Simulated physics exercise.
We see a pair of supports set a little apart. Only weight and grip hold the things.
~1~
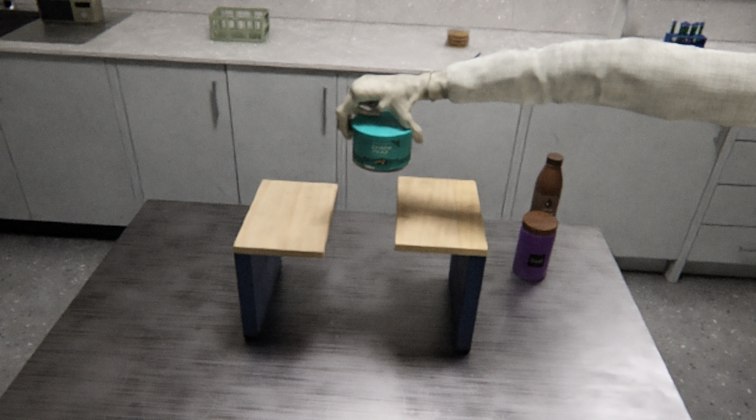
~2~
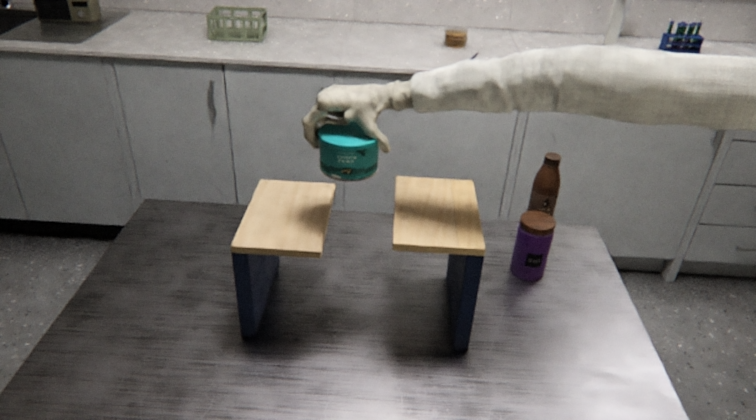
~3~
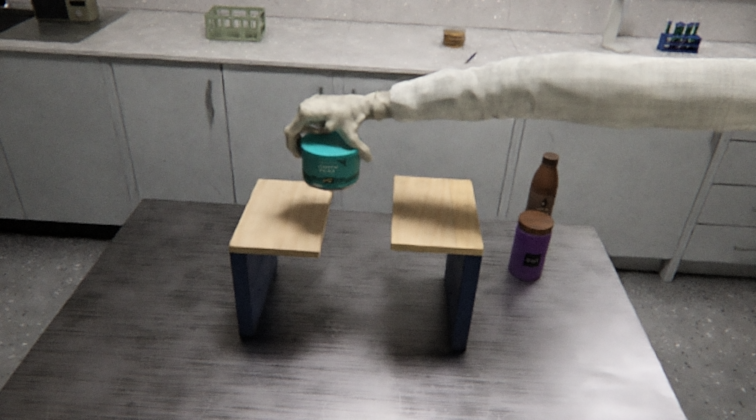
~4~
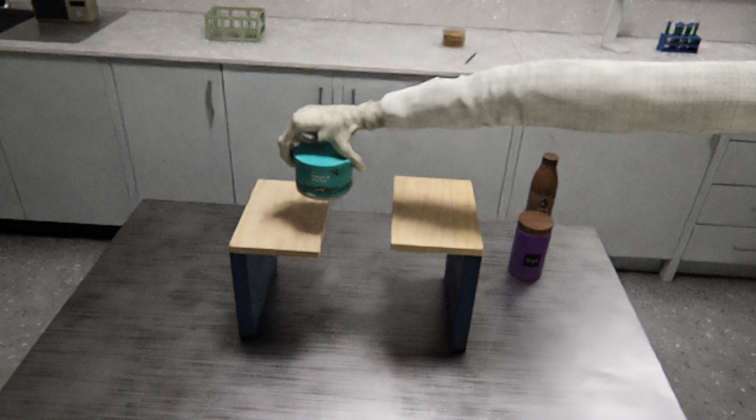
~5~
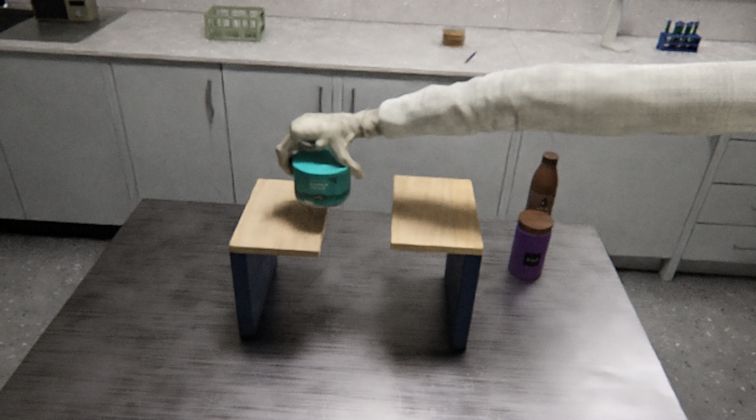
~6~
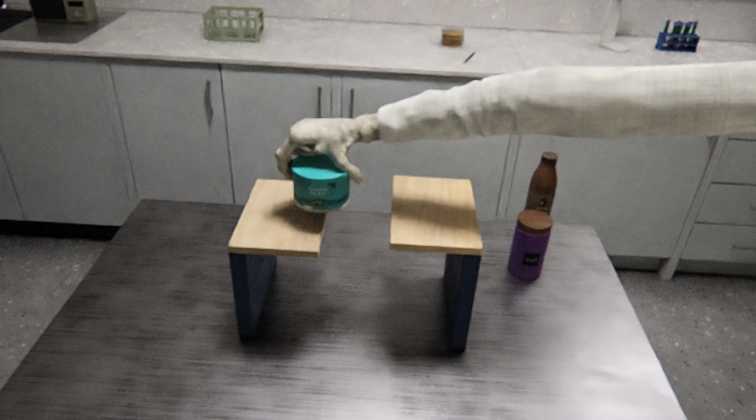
A gloved hand carrying a turquoise tub leftward and lowering it near the left of two wooden-topped supports on a table.
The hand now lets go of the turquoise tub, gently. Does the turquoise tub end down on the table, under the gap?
The tub lodges.
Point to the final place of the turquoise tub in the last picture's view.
At about (322, 198).
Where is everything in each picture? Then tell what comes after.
The first frame shows being brought over the gap; turquoise tub (382, 141); brown bottle (545, 203).
The second frame shows being brought over the gap; turquoise tub (349, 150); brown bottle (543, 202).
The third frame shows being brought over the gap; turquoise tub (331, 160); brown bottle (541, 202).
The fourth frame shows being brought over the gap; turquoise tub (324, 169); brown bottle (540, 202).
The fifth frame shows being brought over the gap; turquoise tub (322, 176); brown bottle (540, 201).
The sixth frame shows poised above the slot; turquoise tub (321, 181); brown bottle (540, 201).
Then, 0.20 s later than the last frame, turquoise tub moved a little near (322, 198).
Then, 0.60 s later than the last frame, turquoise tub resting near (322, 198).
When it is over, all 3 as before. End places, in pixels of the last picture, turquoise tub near (322, 198). The tub stays on top.
